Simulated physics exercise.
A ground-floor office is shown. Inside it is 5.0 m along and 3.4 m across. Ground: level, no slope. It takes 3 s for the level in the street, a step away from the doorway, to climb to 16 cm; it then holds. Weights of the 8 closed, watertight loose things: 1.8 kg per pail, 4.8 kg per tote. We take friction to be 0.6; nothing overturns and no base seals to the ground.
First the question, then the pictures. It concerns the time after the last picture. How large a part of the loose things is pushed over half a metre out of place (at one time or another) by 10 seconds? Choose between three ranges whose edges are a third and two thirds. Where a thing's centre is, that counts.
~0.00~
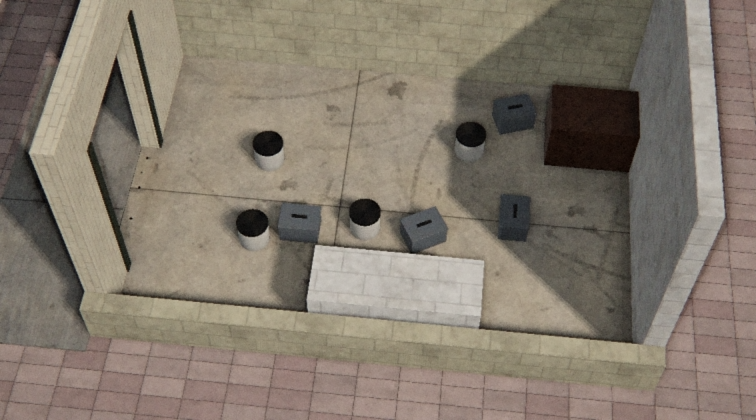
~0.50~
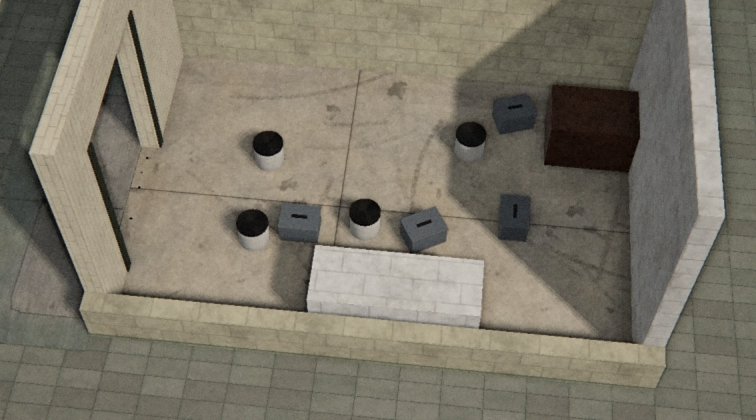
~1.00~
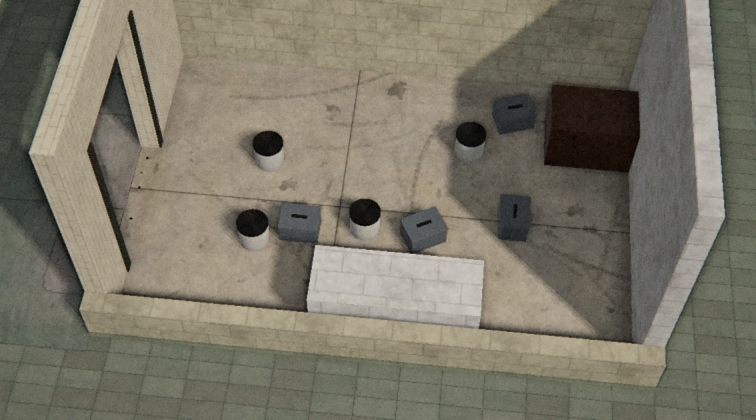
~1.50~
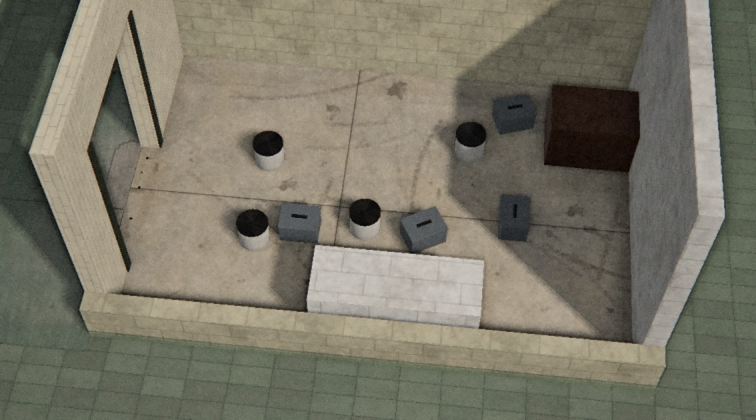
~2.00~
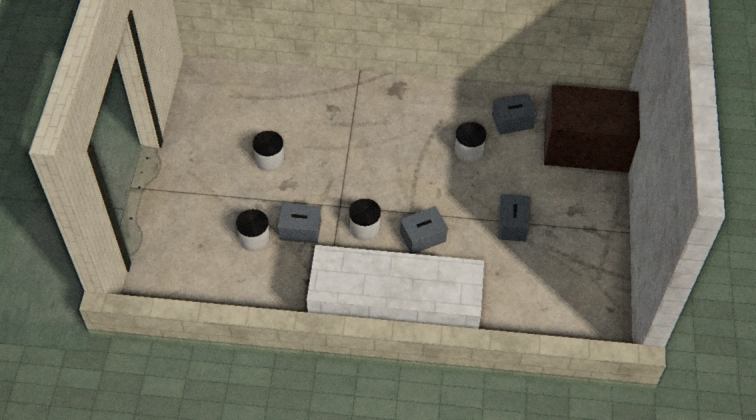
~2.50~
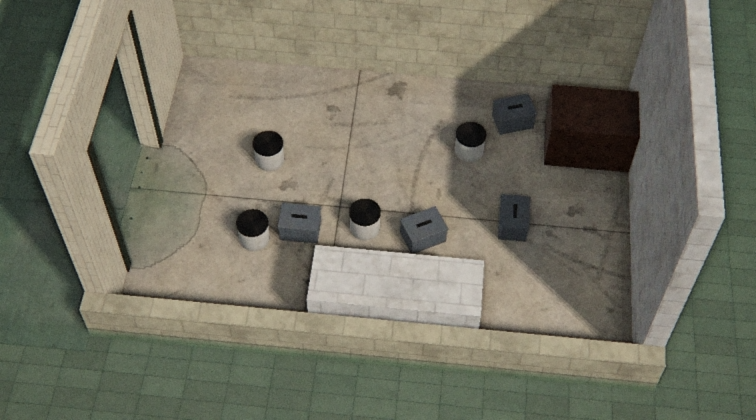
The range is the highest, two thirds or more.
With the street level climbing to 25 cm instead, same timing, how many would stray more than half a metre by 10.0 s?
Result: 8.
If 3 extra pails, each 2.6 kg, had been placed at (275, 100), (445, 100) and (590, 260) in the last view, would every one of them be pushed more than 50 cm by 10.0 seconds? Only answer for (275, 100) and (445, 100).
First one stays within it, second one exceeds it.
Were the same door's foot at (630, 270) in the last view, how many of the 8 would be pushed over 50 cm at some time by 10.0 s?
That gives 7 of them.
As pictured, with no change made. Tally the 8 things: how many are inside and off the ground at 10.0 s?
Just then, the number is 8.
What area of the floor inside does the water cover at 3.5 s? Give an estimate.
My estimate is roughly 2.5 m2.
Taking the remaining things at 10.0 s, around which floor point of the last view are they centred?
Around (516, 203).
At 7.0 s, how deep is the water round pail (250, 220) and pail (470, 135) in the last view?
Depths: Near 9 cm, then near 8 cm.
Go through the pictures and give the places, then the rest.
In the first frame, a pail at (471, 134), on the bottom; a pail at (365, 212), on the bottom; 0.0 m2 under water; 0 of 8 have shifted.
In the second frame, a pail at (471, 134) rests on the ground; a pail at (365, 212), on the bottom; 0.0 m2 under water; 0 of 8 have shifted.
In the third frame, a pail at (471, 134), on the bottom; a pail at (365, 212) rests on the ground; water covers 0.0 m2; 0 of 8 have shifted.
In the fourth frame, a pail at (471, 134), on the bottom; a pail at (365, 212), on the bottom; 0.0 m2 under water; 0 of 8 have shifted.
In the fifth frame, a pail at (471, 134), on the bottom; a pail at (365, 212), on the bottom; water covers 0.0 m2; 0 of 8 have shifted.
In the sixth frame, a pail at (471, 134) rests on the ground; a pail at (365, 212) rests on the ground; 0.7 m2 under water; 0 of 8 have shifted.
After 3.5 s 0 of 8 are over 50 cm from their spots; 0 afloat.
After 4.5 s 2 of 8 are over 50 cm from their spots; 1 afloat.
After 7.0 s 6 of 8 are over 50 cm from their spots; 5 afloat.
After 10.0 s 8 of 8 are over 50 cm from their spots, and 8 have been at some point; 8 afloat.
